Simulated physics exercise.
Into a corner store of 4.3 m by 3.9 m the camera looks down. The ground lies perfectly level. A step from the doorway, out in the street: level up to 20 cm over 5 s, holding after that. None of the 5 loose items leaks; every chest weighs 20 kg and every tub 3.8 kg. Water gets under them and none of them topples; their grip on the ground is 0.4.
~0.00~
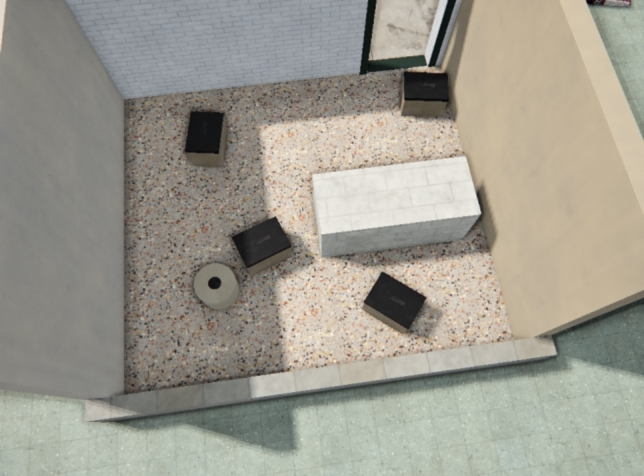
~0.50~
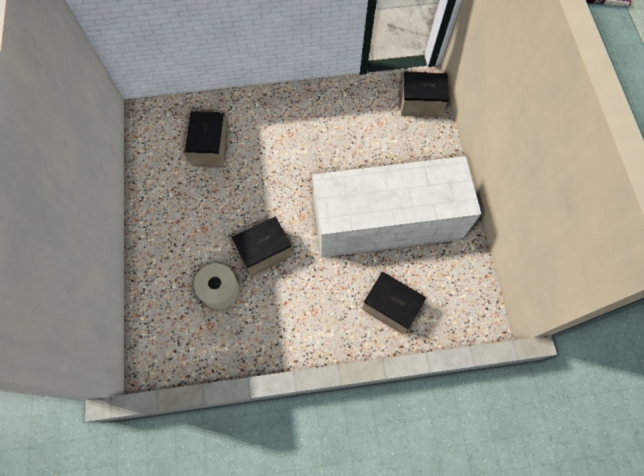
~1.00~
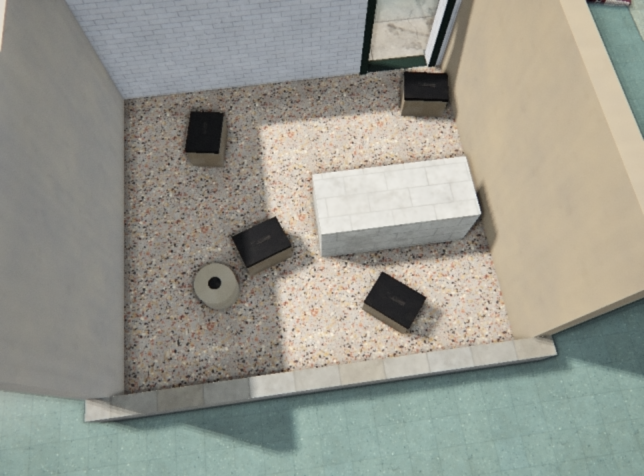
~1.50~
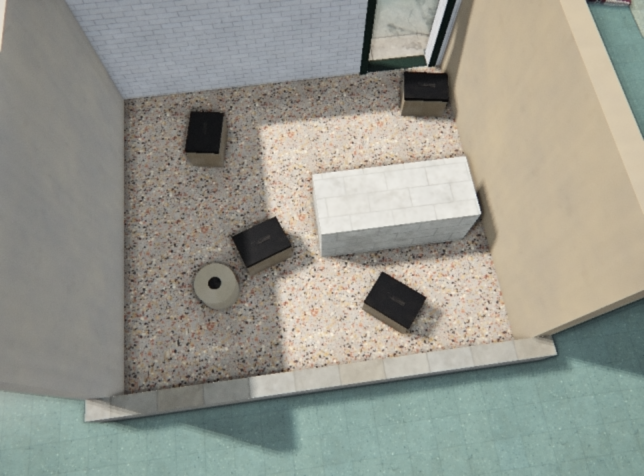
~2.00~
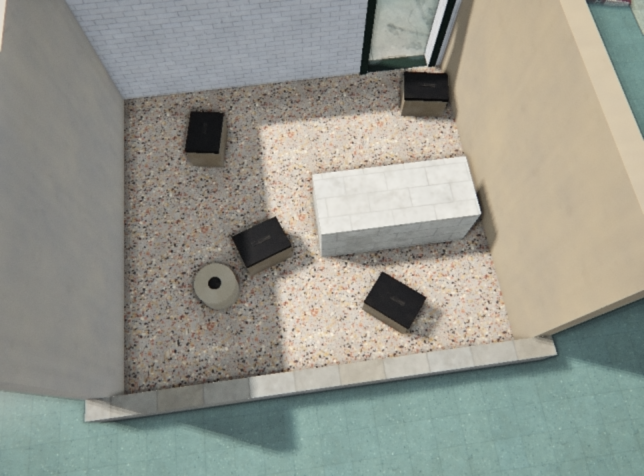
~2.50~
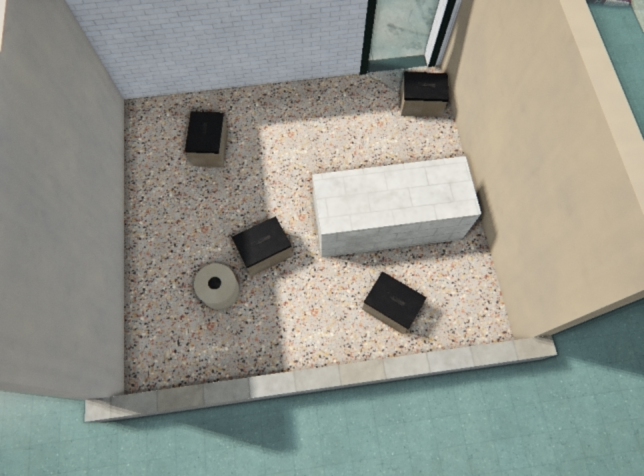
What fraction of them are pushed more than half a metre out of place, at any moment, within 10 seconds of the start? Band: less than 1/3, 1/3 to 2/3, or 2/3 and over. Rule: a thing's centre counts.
It ends up in the lowest band.
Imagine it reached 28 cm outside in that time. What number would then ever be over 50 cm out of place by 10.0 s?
Result: 1.
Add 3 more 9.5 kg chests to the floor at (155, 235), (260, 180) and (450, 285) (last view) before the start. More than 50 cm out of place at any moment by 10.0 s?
Well, it goes below, above, below.
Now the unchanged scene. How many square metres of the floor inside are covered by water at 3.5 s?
About 1.0 m2.
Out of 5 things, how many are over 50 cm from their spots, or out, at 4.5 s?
Tally at that time: 0.
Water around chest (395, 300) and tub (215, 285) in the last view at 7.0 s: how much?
Close to 0 and 0 centimetres.
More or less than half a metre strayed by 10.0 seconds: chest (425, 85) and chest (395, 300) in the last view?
Beyond, within.
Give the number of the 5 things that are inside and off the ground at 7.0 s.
At that time the total is 0.
After 3.5 s 0 of 5 are over 50 cm from their spots; 0 afloat.
After 4.5 s 0 of 5 are over 50 cm from their spots; 0 afloat.
After 7.0 s 1 of 5 are over 50 cm from their spots; 0 afloat.
After 10.0 s 1 of 5 are over 50 cm from their spots, and 1 have been at some point; 1 afloat.
